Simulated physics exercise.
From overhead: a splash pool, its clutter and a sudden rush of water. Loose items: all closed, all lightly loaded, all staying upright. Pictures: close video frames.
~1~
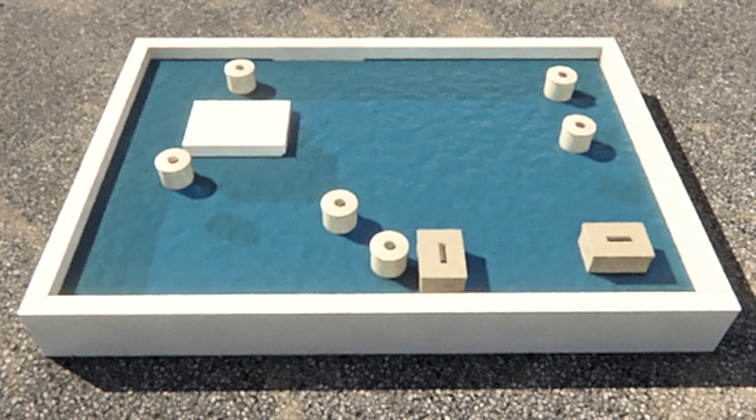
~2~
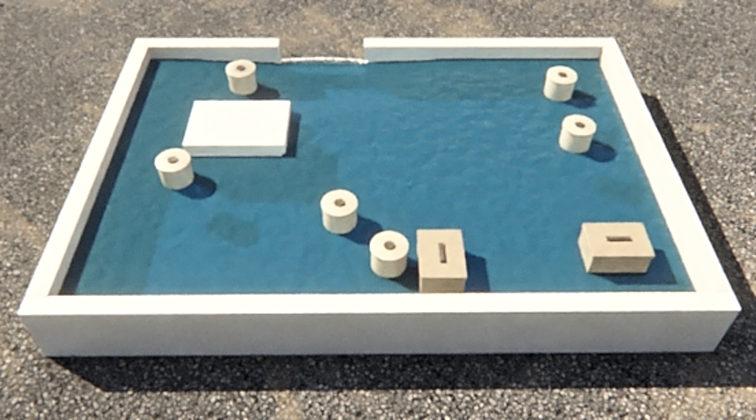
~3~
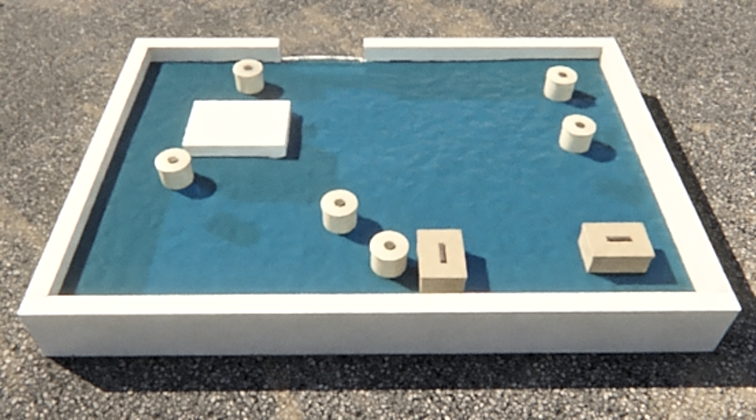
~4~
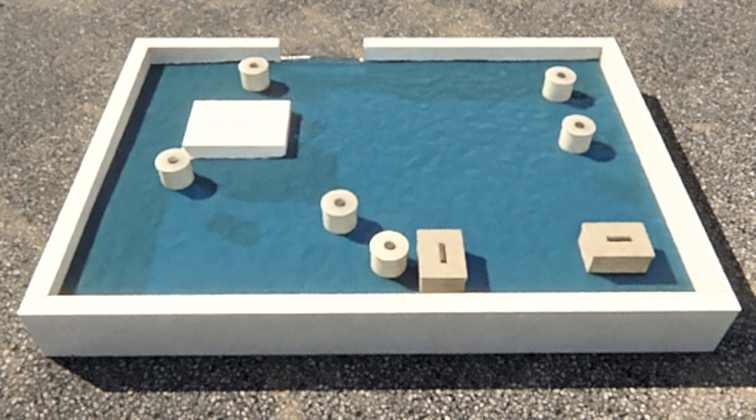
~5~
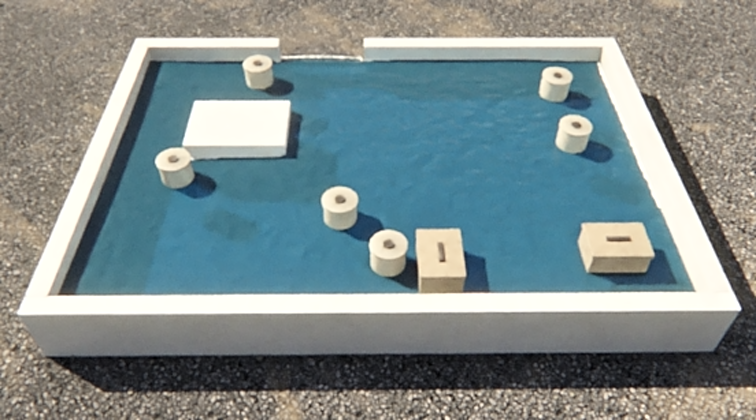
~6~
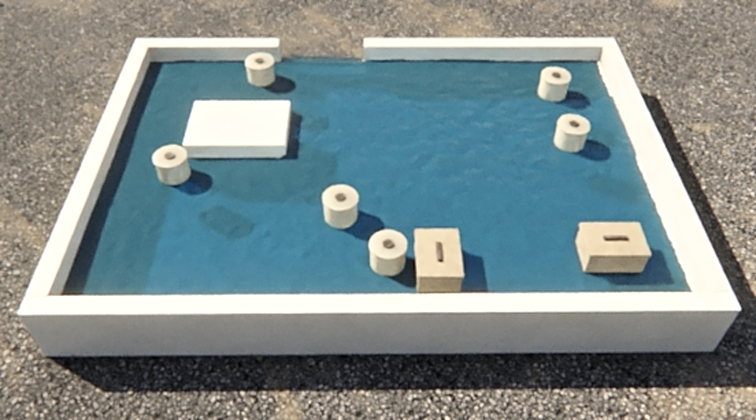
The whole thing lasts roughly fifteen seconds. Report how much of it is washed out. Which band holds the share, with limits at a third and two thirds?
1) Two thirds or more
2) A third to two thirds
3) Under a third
The answer is 3.
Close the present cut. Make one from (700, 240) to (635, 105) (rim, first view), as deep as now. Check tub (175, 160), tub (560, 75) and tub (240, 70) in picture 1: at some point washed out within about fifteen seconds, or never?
My answer, each in turn: Not lost, lost, not lost.
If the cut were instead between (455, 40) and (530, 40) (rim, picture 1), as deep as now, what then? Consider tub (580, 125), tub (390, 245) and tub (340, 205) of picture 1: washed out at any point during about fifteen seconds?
Ordered result: Exited / retained / retained.
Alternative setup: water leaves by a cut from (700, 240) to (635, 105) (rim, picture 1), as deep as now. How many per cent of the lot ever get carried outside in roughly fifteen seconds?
Estimate: Close to 50 per cent.
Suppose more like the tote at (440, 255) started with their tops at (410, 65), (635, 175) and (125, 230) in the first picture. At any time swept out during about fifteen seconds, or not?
Result list, first to last: Leaves, does not leave, does not leave.
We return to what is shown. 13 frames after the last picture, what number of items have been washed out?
By my count it is 1.
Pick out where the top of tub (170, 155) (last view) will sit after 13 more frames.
It should be near (154, 134).
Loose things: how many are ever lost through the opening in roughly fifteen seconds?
That works out to 1.
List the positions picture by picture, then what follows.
A tub at (239, 68), afloat; a tub at (173, 160), afloat; 0 of 8 have shifted, in the first frame.
A tub at (241, 68) floats; a tub at (173, 160) floats; 0 of 8 have shifted, in the second frame.
A tub at (248, 68), afloat, close to its start; a tub at (173, 160), afloat; 1 of 8 have shifted, in the third frame.
A tub at (254, 66) floats, close to its start; a tub at (173, 160), afloat; 1 of 8 have shifted, in the fourth frame.
A tub at (258, 64) floats, close to its start; a tub at (173, 159), afloat; 1 of 8 have shifted, in the fifth frame.
A tub at (259, 61) floats, close to its start; a tub at (170, 156) floats, close to its start; 3 of 8 have shifted, in the sixth frame.
A moment on, 0 of 8 are out; 8 afloat.
Next, 1 of 8 are out; 7 afloat.
Later, 1 of 8 are out; 7 afloat.
In the end, 1 of 8 are out; 7 afloat.
